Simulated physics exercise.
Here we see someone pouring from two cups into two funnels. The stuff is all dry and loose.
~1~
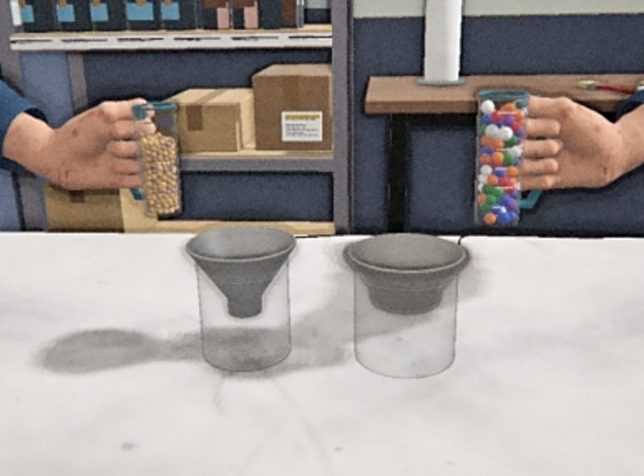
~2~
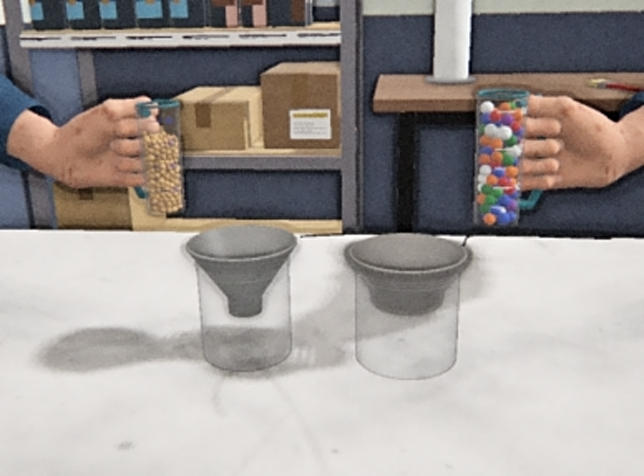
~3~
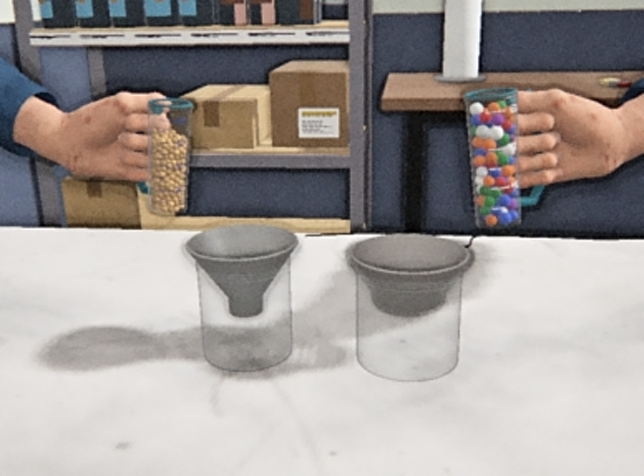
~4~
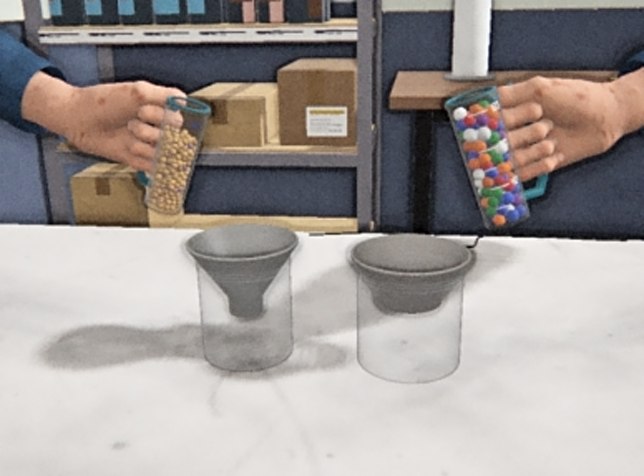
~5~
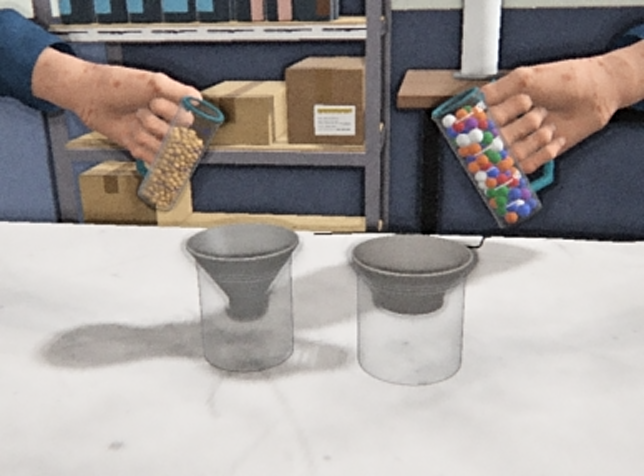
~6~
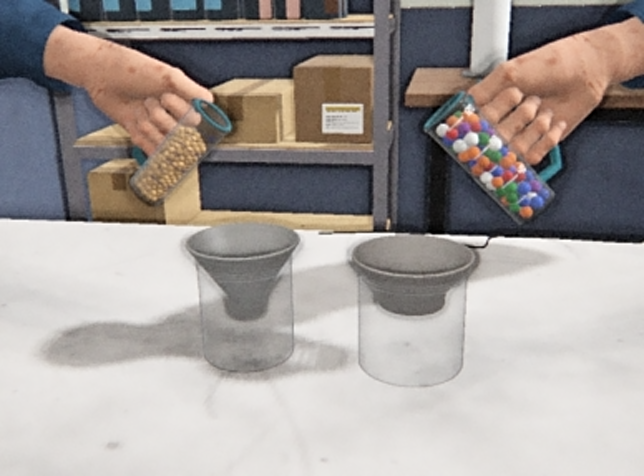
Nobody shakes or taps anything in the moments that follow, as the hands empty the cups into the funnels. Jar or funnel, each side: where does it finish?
Left funnel: In the jar; right funnel: In the jar.
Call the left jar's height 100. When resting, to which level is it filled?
Around 15 per cent.
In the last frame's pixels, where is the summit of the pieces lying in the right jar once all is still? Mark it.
Looks like the top sits around (433, 340) in the final view.
Then, 0.29 s past the last view, left, all still in the cup; right, all still in the cup.
Then, 0.59 s past the last view, left, all still in the cup; right, nearly all still in the cup, a small part in or over the funnel, a stray few down in the jar.
Then, 0.96 s past the last view, left, about a quarter still in the cup, about half in or over the funnel, about a quarter down in the jar; right, about a quarter still in the cup, about a third in or over the funnel, about a third down in the jar.
Finally, left, all down in the jar; right, all down in the jar.
